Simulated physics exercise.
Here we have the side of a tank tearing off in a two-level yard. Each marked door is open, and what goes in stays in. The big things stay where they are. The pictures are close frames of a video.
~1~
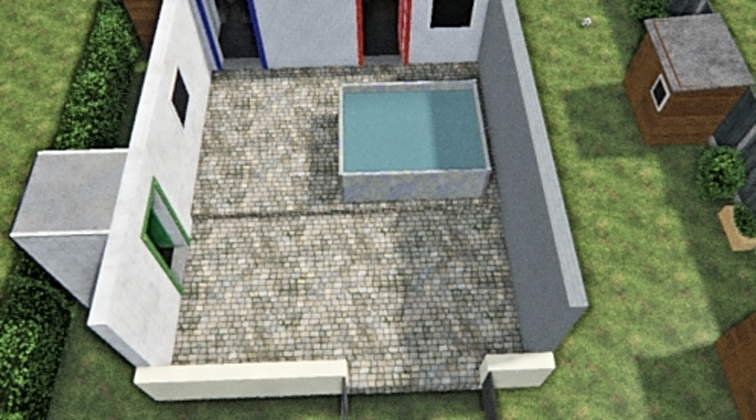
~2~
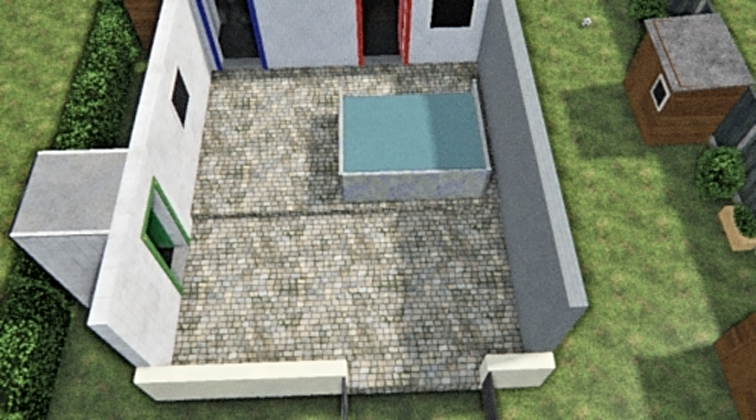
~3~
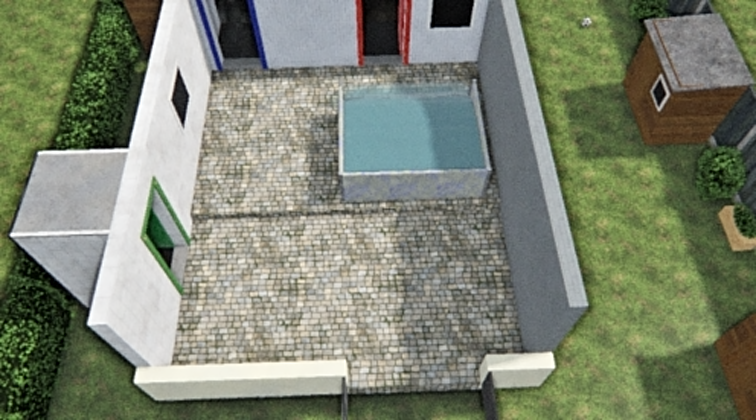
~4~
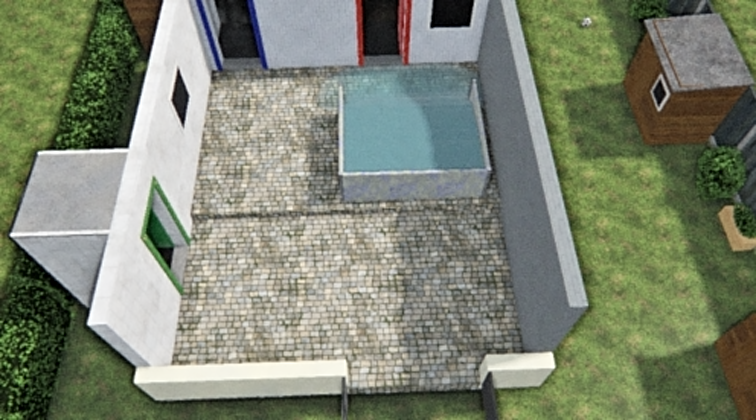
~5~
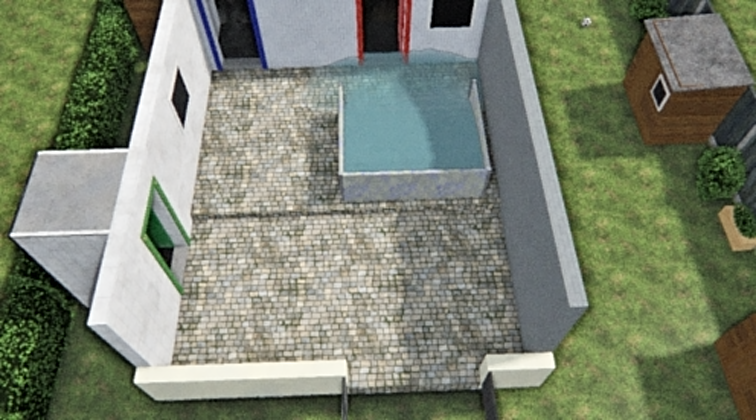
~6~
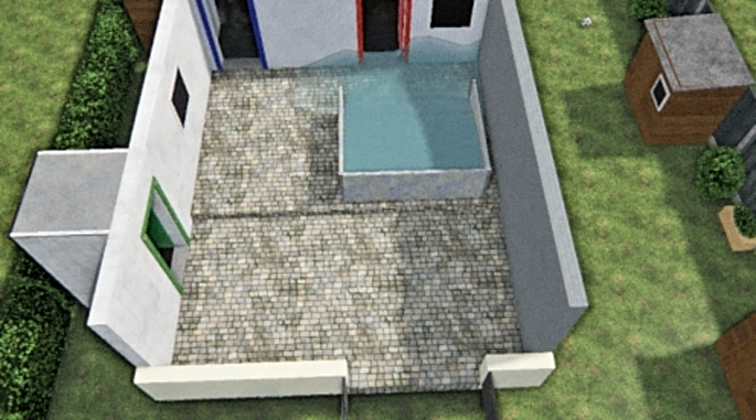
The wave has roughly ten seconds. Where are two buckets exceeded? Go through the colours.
In the end: The green door holds within the limit; the red door floods; the blue door floods.
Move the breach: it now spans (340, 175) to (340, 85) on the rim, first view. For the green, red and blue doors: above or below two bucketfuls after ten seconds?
In short: The green one lets more in; the red one takes more; the blue one goes over.
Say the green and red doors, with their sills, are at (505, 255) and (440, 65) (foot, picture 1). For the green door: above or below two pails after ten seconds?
In short: The green door holds.
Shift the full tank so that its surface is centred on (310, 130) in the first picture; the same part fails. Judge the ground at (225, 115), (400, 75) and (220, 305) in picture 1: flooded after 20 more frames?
As listed: Wet, wet, flooded.
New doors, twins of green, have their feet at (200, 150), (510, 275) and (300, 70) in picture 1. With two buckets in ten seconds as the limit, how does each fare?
In turn: Takes more, takes less, takes more.
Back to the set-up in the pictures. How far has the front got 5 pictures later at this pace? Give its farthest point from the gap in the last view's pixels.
I would point to (220, 73).
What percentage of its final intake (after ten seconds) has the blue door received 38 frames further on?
About 75 per cent.
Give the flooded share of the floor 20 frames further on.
About 50 per cent.
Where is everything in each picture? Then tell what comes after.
The open tank at (411, 128) is whole and still, in the first picture.
The front is at a hidden place, out from the gap on the open tank's far side, in the second picture.
Water pours out on the open tank's far side and has run to (335, 97), in the third picture.
Water pours out on the open tank's far side and has run to (321, 93), in the fourth picture.
The front is at (316, 73), out from the gap on the open tank's far side, in the fifth picture.
The front is at (300, 68), out from the gap on the open tank's far side, in the sixth picture.
A moment on, water covers 15 % of the floor; the green door not reached, the red door far over two buckets in, the blue door wet at the sill, nothing in.
Next, water covers 25 % of the floor; the green door not reached, the red door far over two buckets in, the blue door wet at the sill, nothing in.
Then, water covers 50 % of the floor; the green door wet at the sill, nothing in, the red door far over two buckets in, the blue door under two buckets in.
Later, water covers 75 % of the floor; the green door wet at the sill, nothing in, the red door far over two buckets in, the blue door over two buckets in.
In the end, water covers 95 % of the floor; the green door wet at the sill, nothing in, the red door far over two buckets in, the blue door far over two buckets in.
